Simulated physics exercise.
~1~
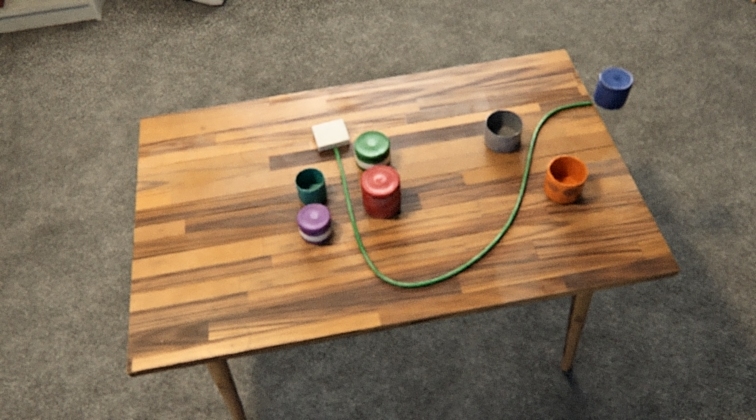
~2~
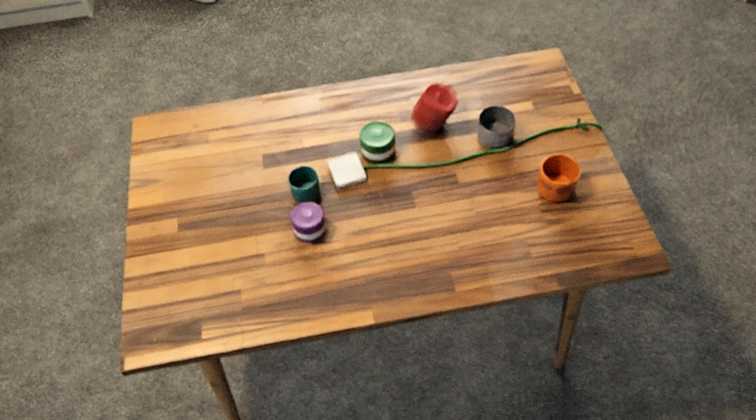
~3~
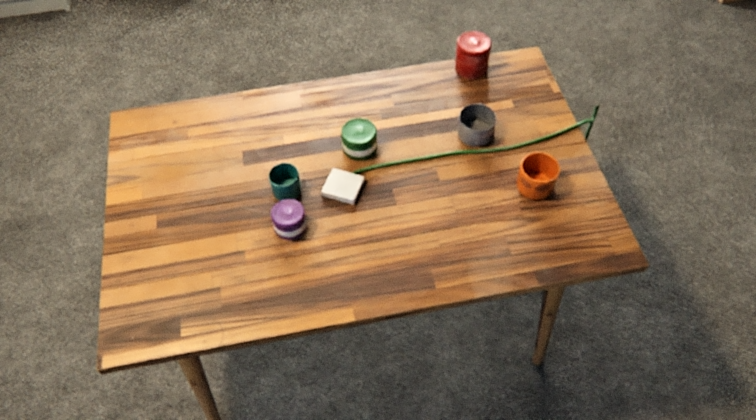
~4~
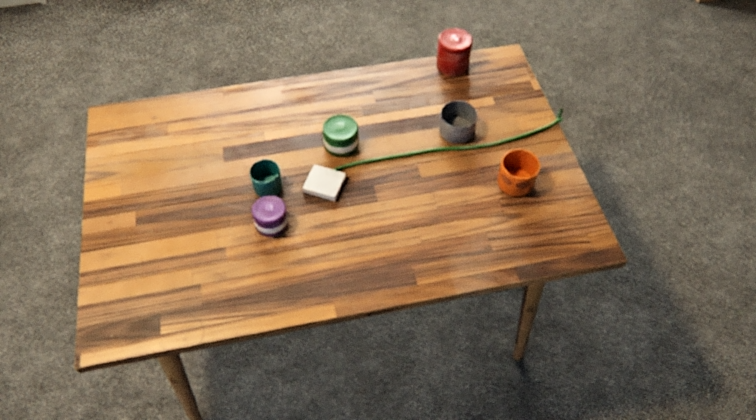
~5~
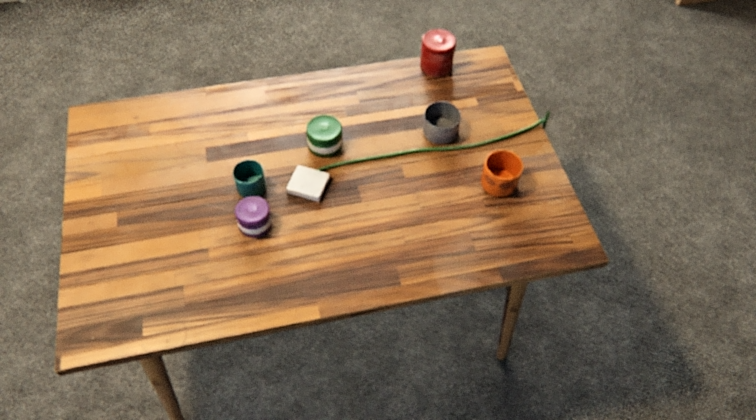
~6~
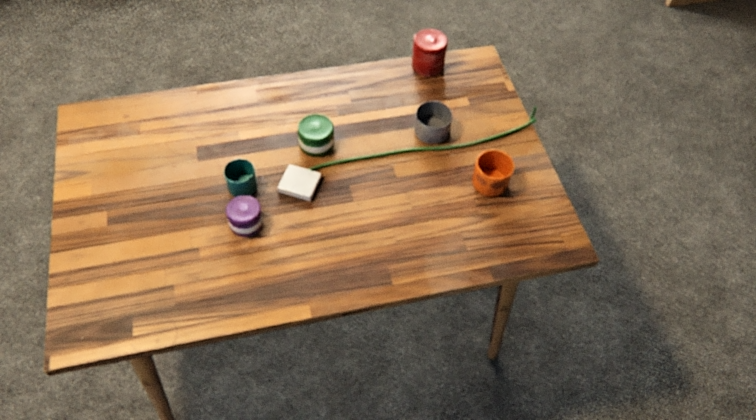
Wooden table with a blue container dropping off the right edge, its green cable straightening and sweeping a red tub to the back.
